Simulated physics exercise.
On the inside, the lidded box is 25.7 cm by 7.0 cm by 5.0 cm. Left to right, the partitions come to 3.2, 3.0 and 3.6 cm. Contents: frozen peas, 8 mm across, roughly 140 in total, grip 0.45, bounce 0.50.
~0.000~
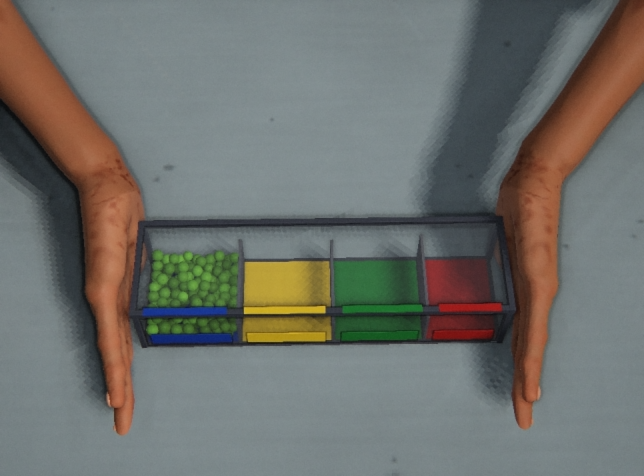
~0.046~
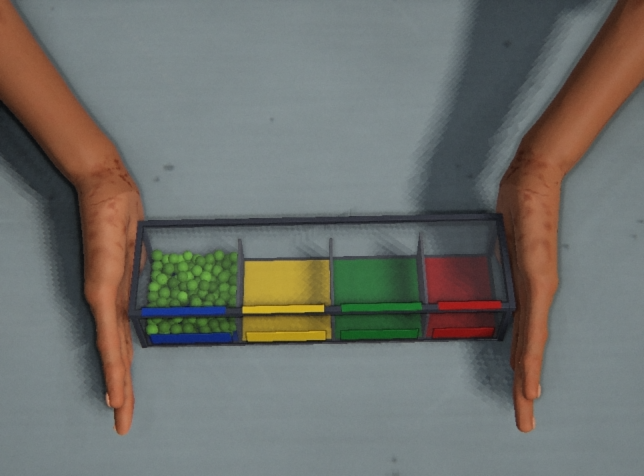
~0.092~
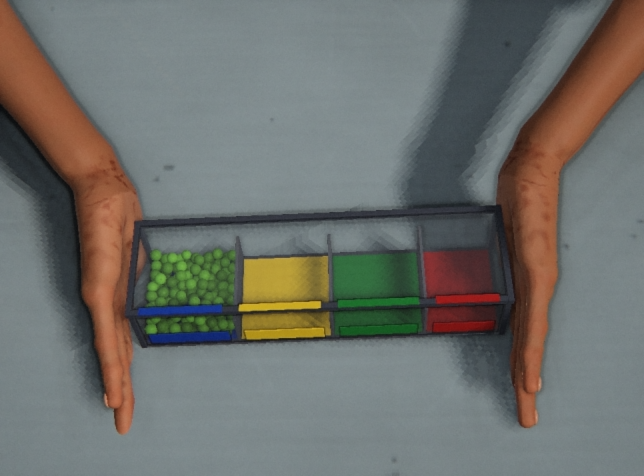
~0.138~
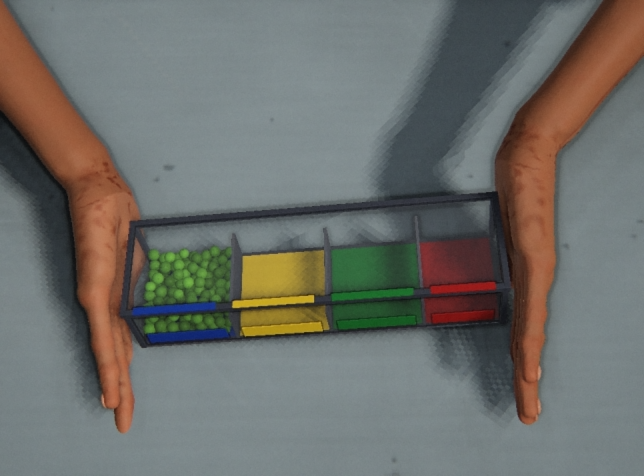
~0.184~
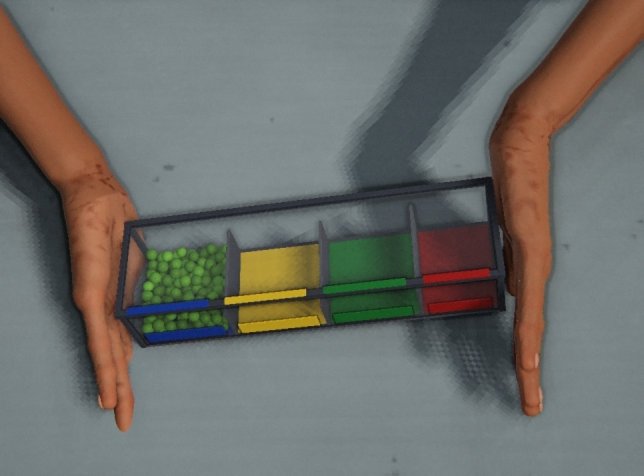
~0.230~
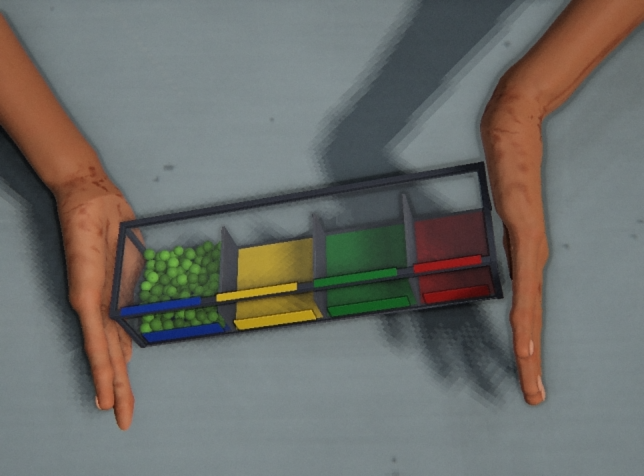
Two bare hands, reaching in from the top left and top right, press their palms against the ends of a clear, dark-edged box above a plain grey-blue surface, seen from above. The box has four compartments, coloured blue, yellow, green and red from left to right, with green peas heaped in the blue one. The right hand rises slightly, tilting the box's right end upward with gathering speed, while the left hand barely shifts, the peas stay in their compartment, shadows slide leftward and the view stays still.
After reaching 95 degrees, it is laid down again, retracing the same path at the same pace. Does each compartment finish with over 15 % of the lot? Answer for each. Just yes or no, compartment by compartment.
Red gets a no, blue gets a yes, green gets a no, yellow gets a no.
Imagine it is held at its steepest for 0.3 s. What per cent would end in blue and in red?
Final amounts, blue 100% and red 0%.
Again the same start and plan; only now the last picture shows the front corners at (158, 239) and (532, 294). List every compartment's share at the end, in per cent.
Red = 30 %; blue = 40 %; green = 15 %; yellow = 15 %.
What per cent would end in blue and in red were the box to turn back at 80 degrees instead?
Then the blue compartment would keep 100 per cent and the red one 0 per cent.
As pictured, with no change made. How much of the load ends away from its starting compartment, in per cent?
Result: Roughly 0 %.
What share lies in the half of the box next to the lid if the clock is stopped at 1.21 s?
I'd put it at some 30 percent.
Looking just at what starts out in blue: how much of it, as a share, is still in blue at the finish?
It works out to near 100 percent.
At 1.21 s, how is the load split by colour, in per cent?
Red 0 %, blue 100 %, green 0 %, yellow 0 %.
After 1.21 s, tilt 95 degrees; blue 100 %.
Then, at 1.87 s, tilt 43 degrees; blue 100 %.
After 2.57 s, tilt 0 degrees; blue 100 %.
At rest (3.1 s), red 0 %, blue 100 %, green 0 %, yellow 0 %.
